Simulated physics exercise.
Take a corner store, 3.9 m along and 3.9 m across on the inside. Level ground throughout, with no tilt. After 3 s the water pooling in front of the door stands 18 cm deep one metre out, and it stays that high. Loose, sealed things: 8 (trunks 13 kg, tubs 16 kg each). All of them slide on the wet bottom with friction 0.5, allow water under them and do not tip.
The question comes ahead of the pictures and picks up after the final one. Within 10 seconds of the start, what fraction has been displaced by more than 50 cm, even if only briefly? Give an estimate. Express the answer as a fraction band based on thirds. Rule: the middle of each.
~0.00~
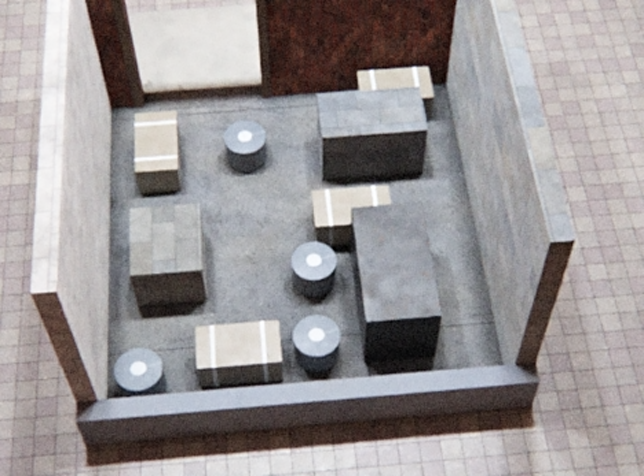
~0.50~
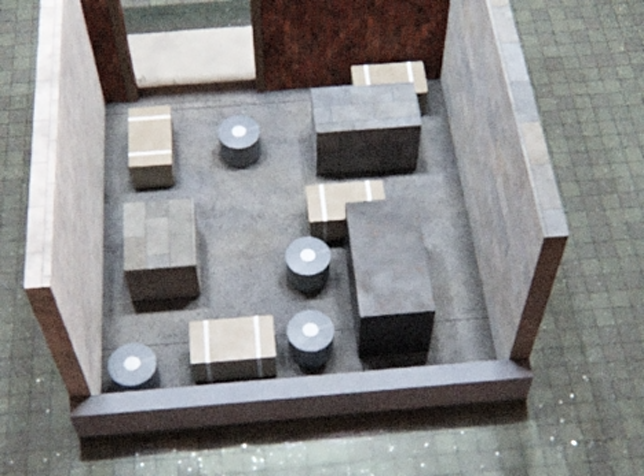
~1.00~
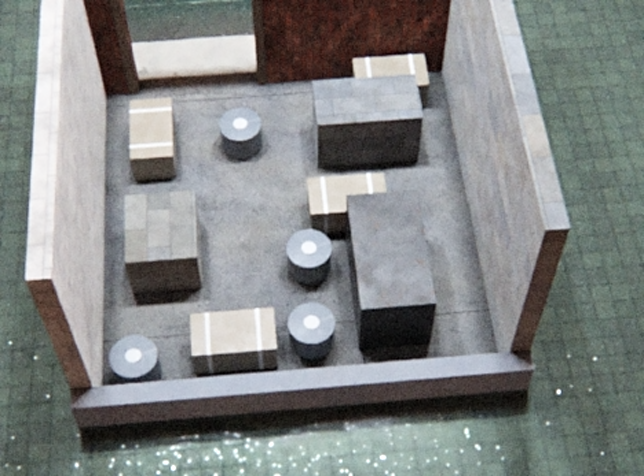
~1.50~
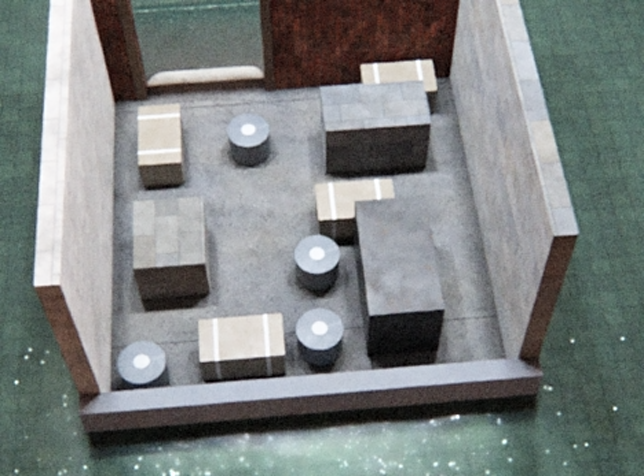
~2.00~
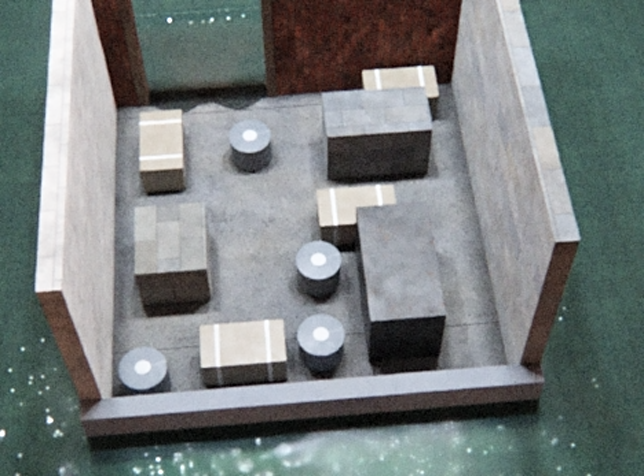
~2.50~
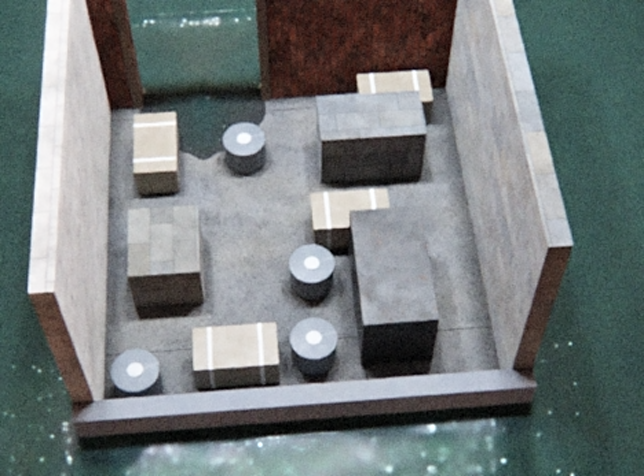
The band is one third to two thirds.
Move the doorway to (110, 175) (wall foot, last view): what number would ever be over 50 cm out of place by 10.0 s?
Result: 3 of them.
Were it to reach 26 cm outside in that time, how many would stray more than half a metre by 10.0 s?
I count 7 of them in that case.
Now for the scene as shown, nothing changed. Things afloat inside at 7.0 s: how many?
Total: 2.
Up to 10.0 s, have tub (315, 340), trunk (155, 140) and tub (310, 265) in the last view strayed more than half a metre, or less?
First not as far, then farther, then not as far.
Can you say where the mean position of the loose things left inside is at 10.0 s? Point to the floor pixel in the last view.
The average lands around (294, 269).
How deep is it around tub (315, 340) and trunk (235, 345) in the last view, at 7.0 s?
First about 4 cm, second about 8 cm.
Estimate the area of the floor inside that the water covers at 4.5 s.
Somewhere about 6.0 m2, give or take.
After 3.5 s 0 of 8 are over 50 cm from their spots; 0 afloat.
After 4.5 s 1 of 8 are over 50 cm from their spots; 1 afloat.
After 7.0 s 2 of 8 are over 50 cm from their spots; 2 afloat.
After 10.0 s 3 of 8 are over 50 cm from their spots, and 3 have been at some point; 7 afloat.
